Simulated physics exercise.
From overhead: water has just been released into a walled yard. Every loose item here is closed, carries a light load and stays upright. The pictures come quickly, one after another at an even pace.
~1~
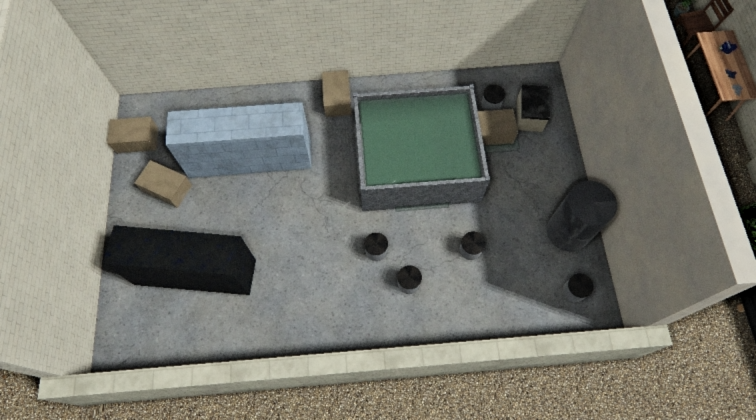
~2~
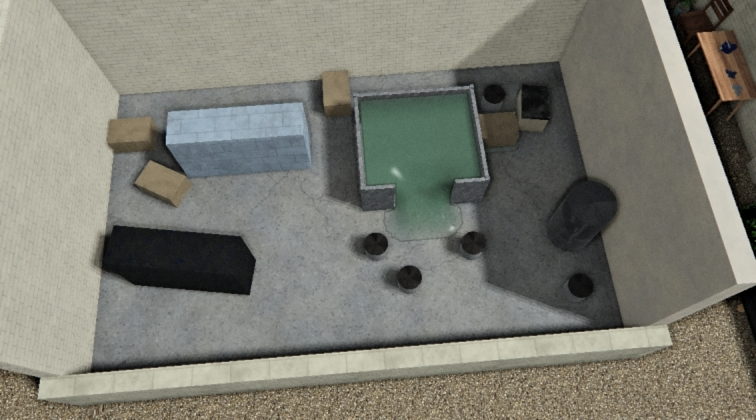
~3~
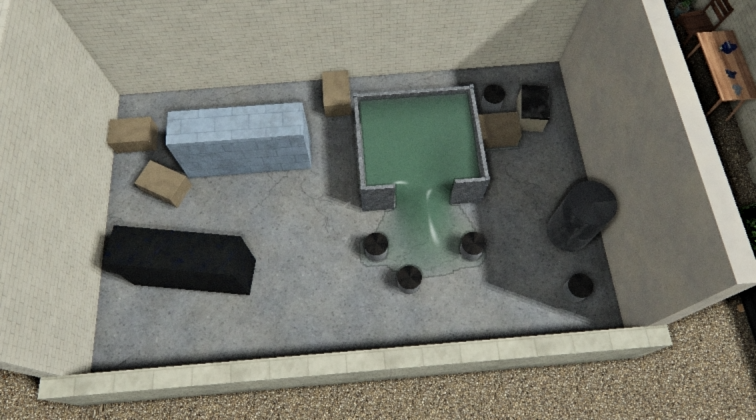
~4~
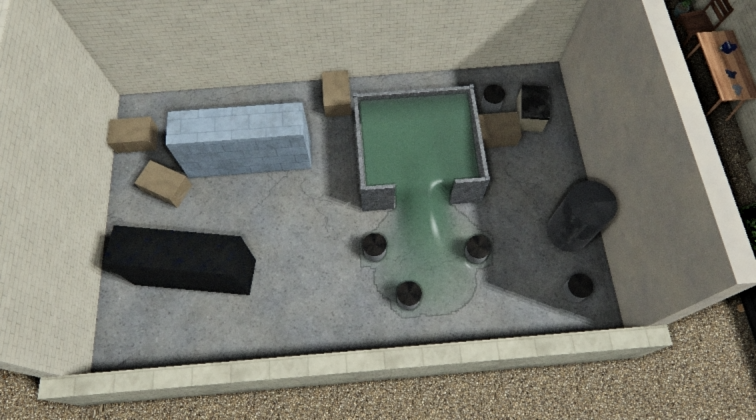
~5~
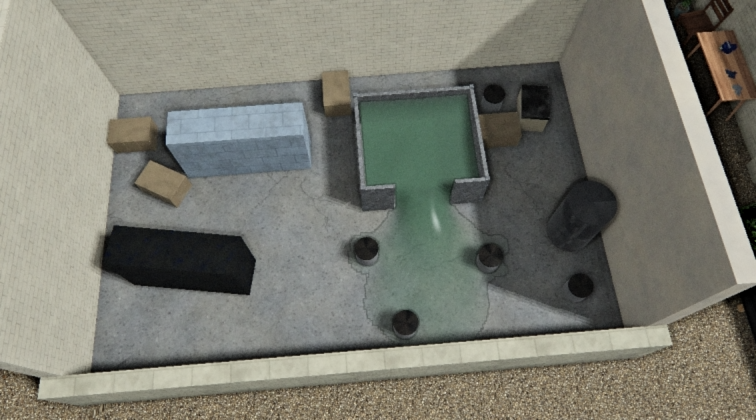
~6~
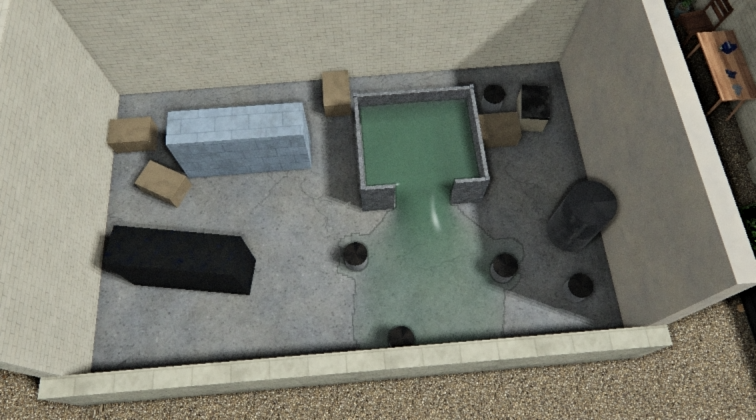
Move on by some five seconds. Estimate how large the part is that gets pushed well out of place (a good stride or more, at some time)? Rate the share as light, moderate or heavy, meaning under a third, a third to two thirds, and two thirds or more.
Moderate.
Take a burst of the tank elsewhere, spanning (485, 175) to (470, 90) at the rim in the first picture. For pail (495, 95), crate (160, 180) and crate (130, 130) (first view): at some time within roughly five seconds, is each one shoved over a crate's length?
Here is how they go, in order: Dislodged that far, fails to go that far, and fails to go that far.
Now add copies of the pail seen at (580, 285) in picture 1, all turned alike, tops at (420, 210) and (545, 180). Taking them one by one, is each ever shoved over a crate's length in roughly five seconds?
In order: Shoved clear, then hardly budges.
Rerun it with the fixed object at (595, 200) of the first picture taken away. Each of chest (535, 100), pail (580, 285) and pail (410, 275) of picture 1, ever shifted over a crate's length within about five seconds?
Following the order you gave: Moved little if at all, got moved a good way, got moved a good way.
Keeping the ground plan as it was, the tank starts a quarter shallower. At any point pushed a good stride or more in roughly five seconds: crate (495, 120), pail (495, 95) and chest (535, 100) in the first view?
In that order: Short of that, less than that, less than that.
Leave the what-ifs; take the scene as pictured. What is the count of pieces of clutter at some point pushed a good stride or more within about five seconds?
That comes out at 4.
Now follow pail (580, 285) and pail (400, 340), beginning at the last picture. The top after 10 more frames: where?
Expect them at roughly (604, 263) and roughly (238, 341).
A moment on, 3 of 10 are well off their spots; 1 afloat.
Next, 3 of 10 are well off their spots; 3 afloat.
Later, 4 of 10 are well off their spots; 4 afloat.
In the end, 3 of 10 are well off their spots, and 4 have been at some point; 3 afloat.
